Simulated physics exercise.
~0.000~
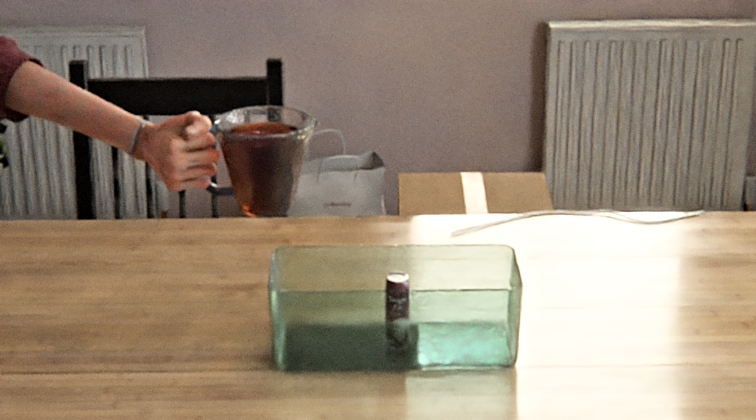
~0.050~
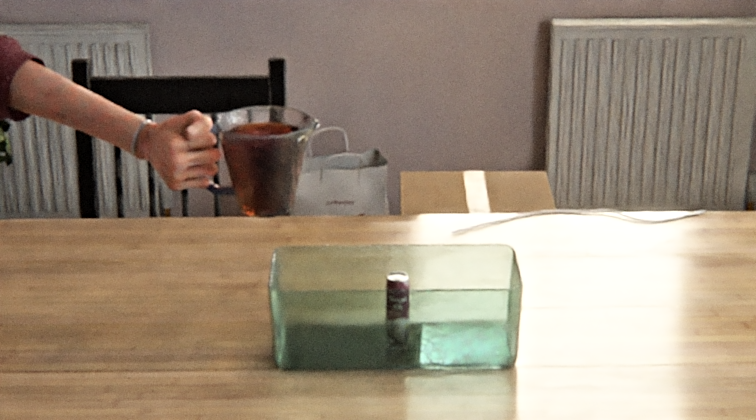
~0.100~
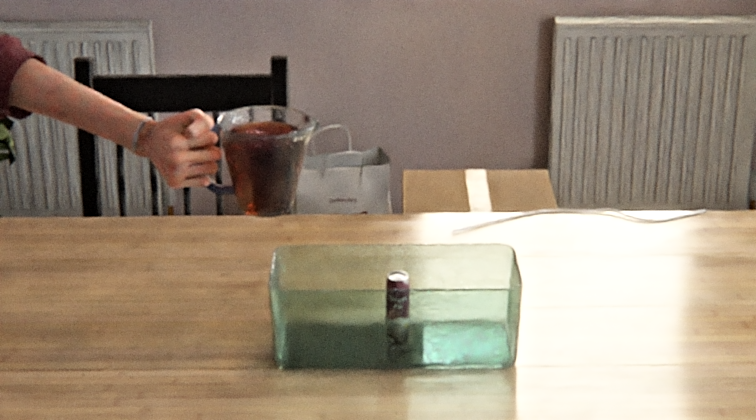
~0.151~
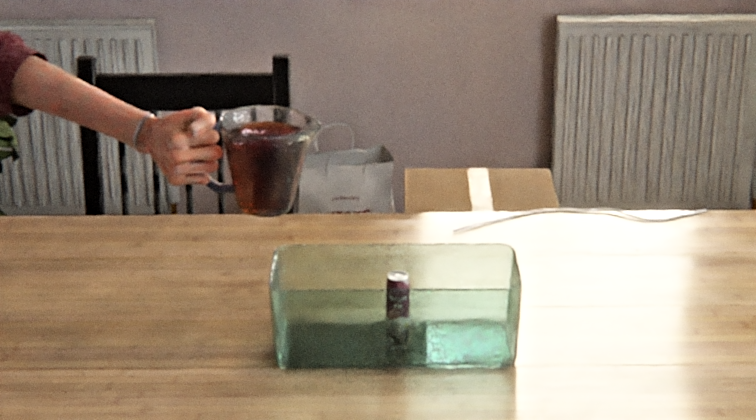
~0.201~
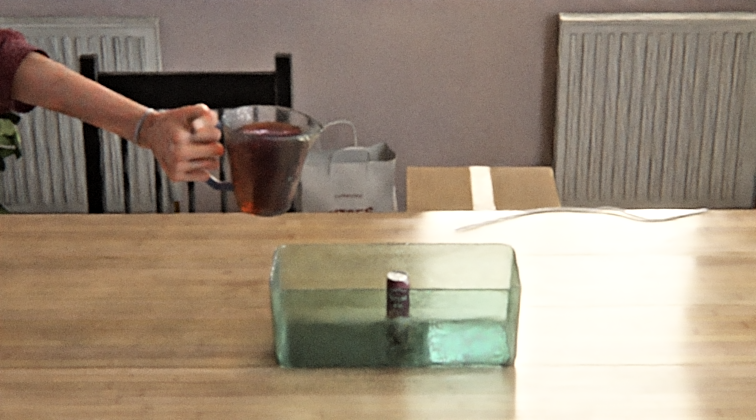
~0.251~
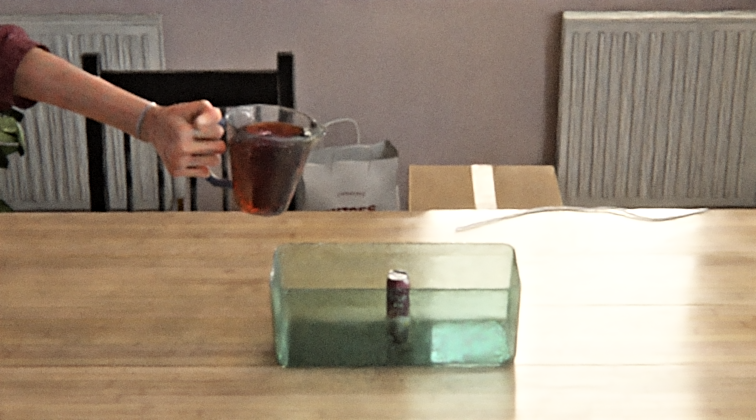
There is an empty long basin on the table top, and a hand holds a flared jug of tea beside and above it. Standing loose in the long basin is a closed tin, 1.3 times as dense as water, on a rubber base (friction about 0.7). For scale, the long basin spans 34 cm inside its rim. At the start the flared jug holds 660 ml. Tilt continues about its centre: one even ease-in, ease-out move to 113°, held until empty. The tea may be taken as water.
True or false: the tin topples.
False.
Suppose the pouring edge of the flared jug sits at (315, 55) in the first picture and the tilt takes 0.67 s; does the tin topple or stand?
Then the tin comes down.
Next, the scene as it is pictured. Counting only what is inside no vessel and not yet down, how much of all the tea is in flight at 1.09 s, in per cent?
Close to 16 in every hundred parts.
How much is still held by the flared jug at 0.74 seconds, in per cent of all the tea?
Some 72 per cent.
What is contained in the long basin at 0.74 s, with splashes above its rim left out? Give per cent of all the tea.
Roughly 7 percent of it.
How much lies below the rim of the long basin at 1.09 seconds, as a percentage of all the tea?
Around 72 in a hundred.
By 0.74 s the tilt is 63° and 72 per cent is still to pour; the tin stands where it began.
By 1.09 s the tilt is 102° and 12 per cent is still to pour; the tin stands 2 cm from where it began.
By 1.47 s the tilt is 113° and 0 per cent is still to pour; the tin stands 1 cm from where it began.
By 1.87 s the tilt is 113° and 0 per cent is still to pour; the tin stands 1 cm from where it began.
At rest the tin stands 1 cm from where it began.
